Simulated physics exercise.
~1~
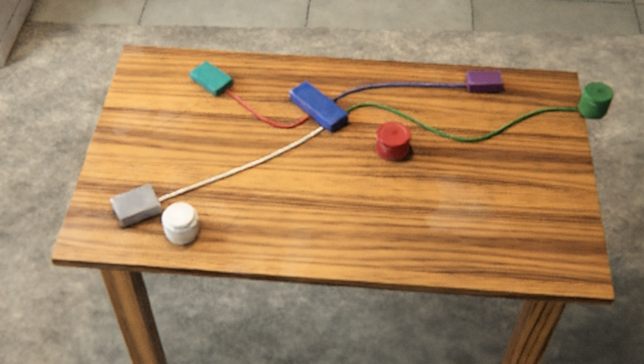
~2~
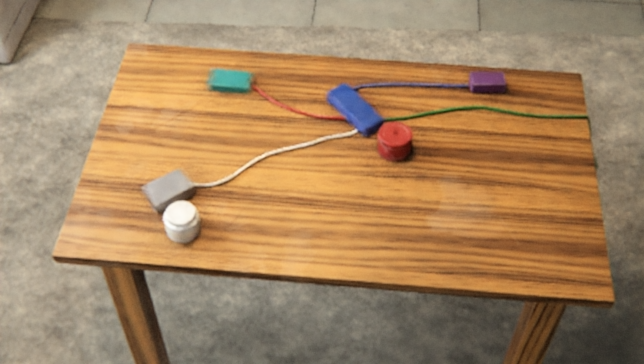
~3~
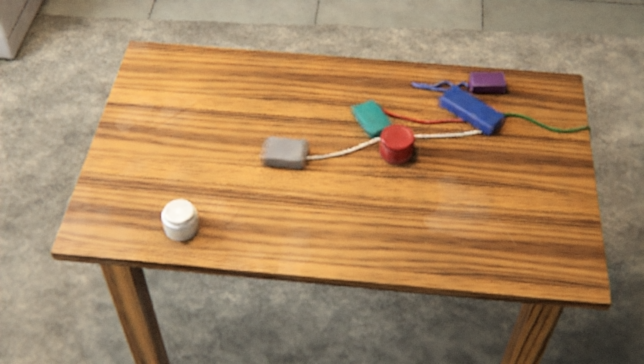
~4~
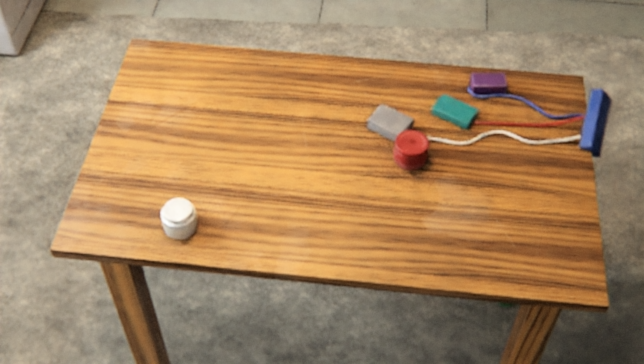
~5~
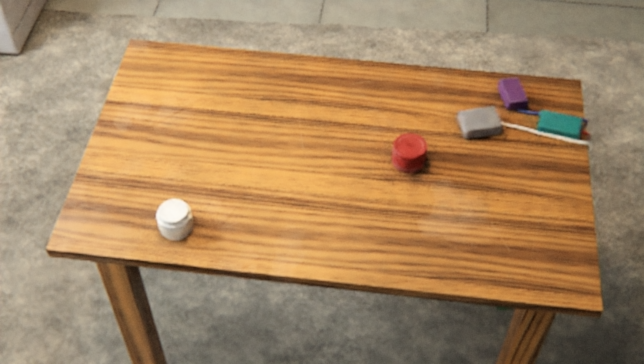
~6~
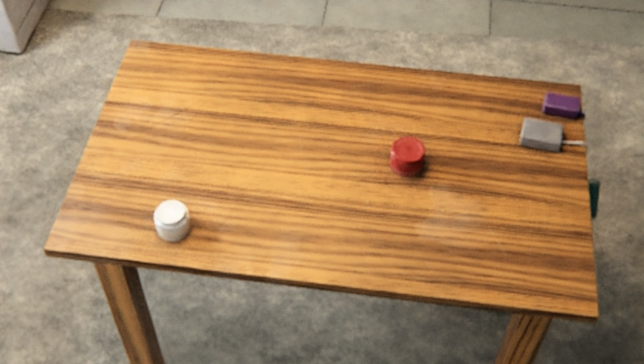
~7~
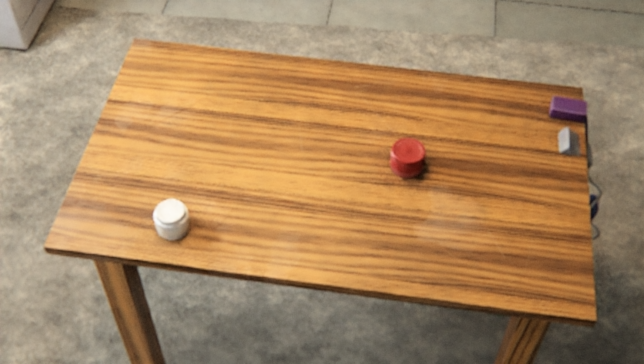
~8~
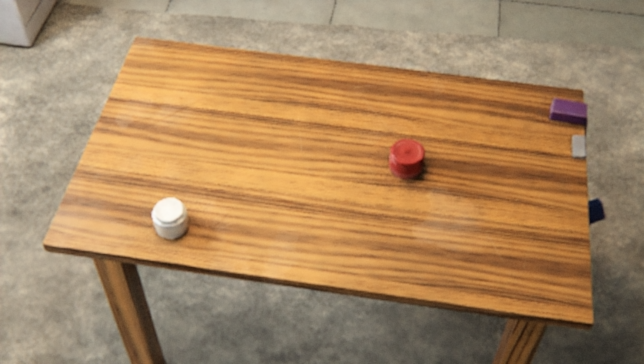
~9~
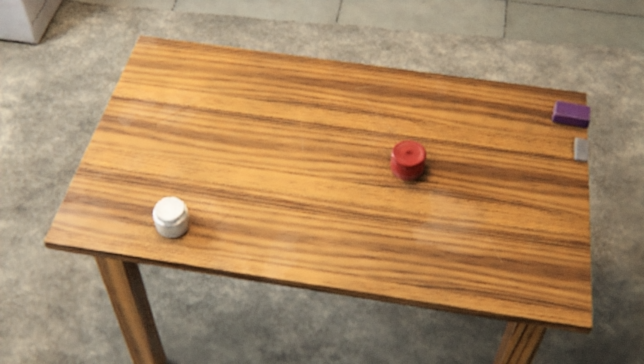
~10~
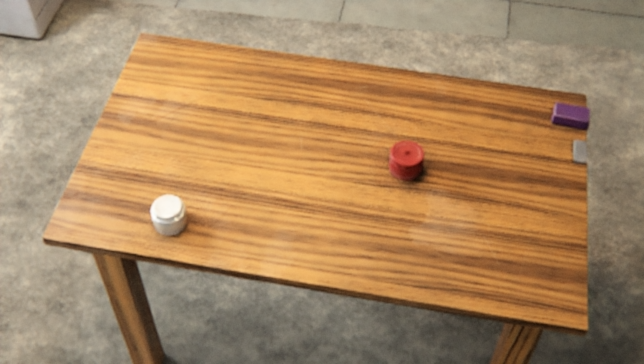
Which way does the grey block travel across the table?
The grey block travels to the right, from near the white jar to the table's right edge.
